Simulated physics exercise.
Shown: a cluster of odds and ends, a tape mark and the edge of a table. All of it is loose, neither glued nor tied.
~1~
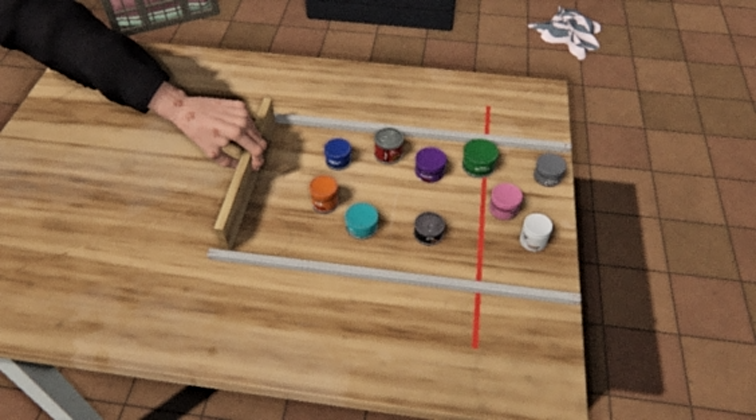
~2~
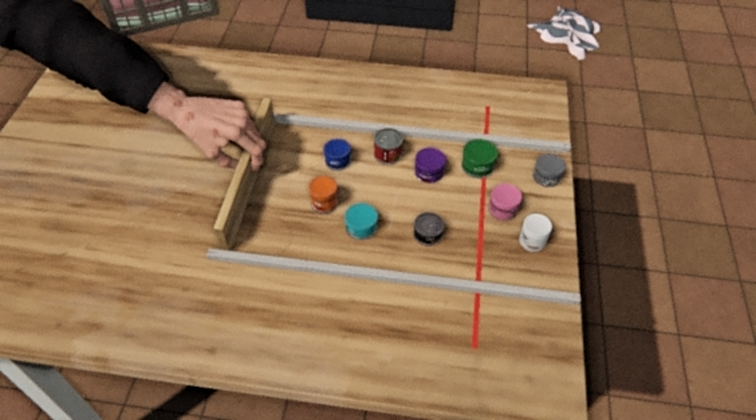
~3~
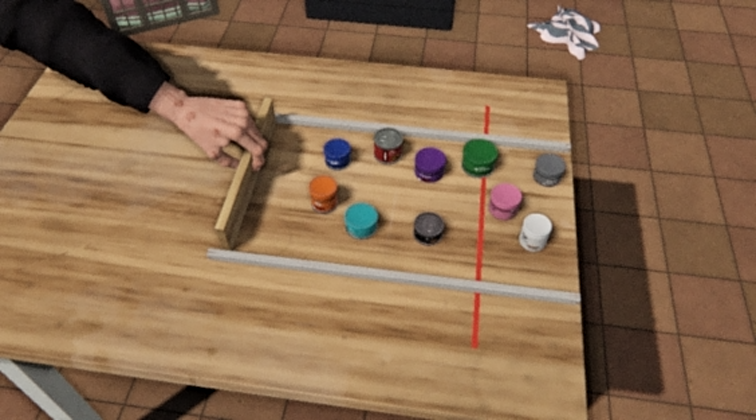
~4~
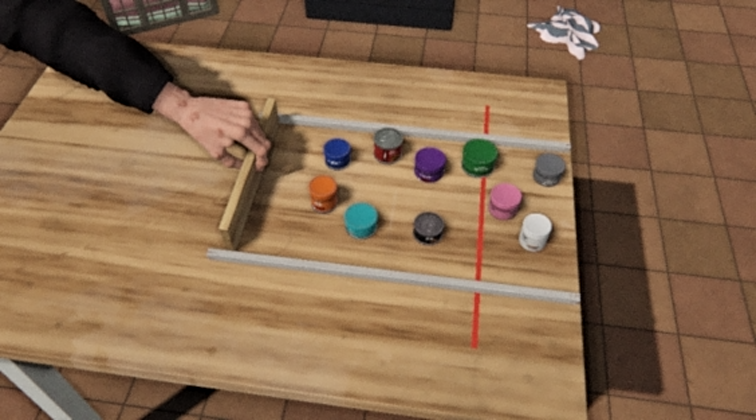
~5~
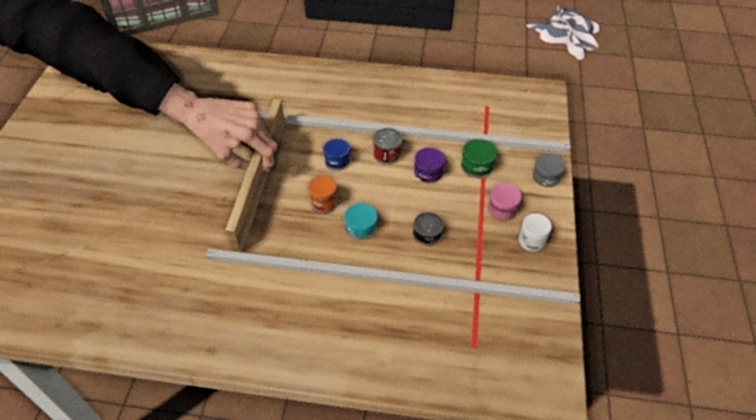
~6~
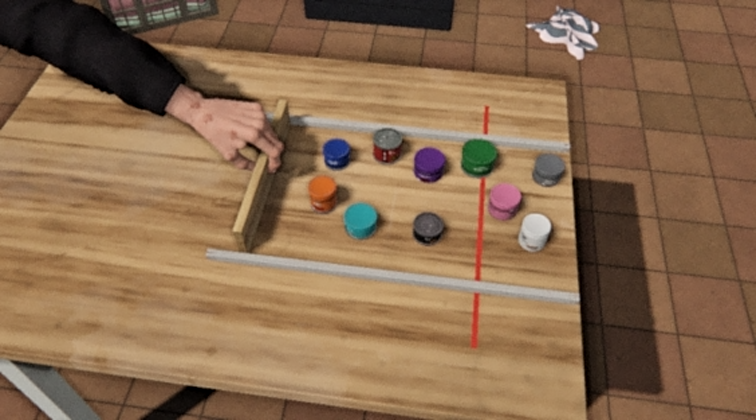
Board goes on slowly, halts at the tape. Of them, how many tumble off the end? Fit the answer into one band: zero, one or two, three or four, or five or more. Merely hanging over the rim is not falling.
I would say zero.
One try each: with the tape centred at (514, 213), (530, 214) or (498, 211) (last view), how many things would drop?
Try by try, 2, 3 and 0.
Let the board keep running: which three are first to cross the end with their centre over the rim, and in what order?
First the grey tin, next the white tub, then the green pot.
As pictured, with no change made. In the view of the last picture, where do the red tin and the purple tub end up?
The first one ends at (499, 153), the second at (526, 180).
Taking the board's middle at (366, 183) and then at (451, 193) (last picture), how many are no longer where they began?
Tally: First 4; then 7.
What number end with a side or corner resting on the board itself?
4 in contact.
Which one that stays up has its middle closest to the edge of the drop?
Grey tin.
Soon after, none off yet; grey tin at rest near (548, 170); white tub at rest near (534, 233); pink tub at rest near (504, 202).
At rest, the number that fall off is zero.
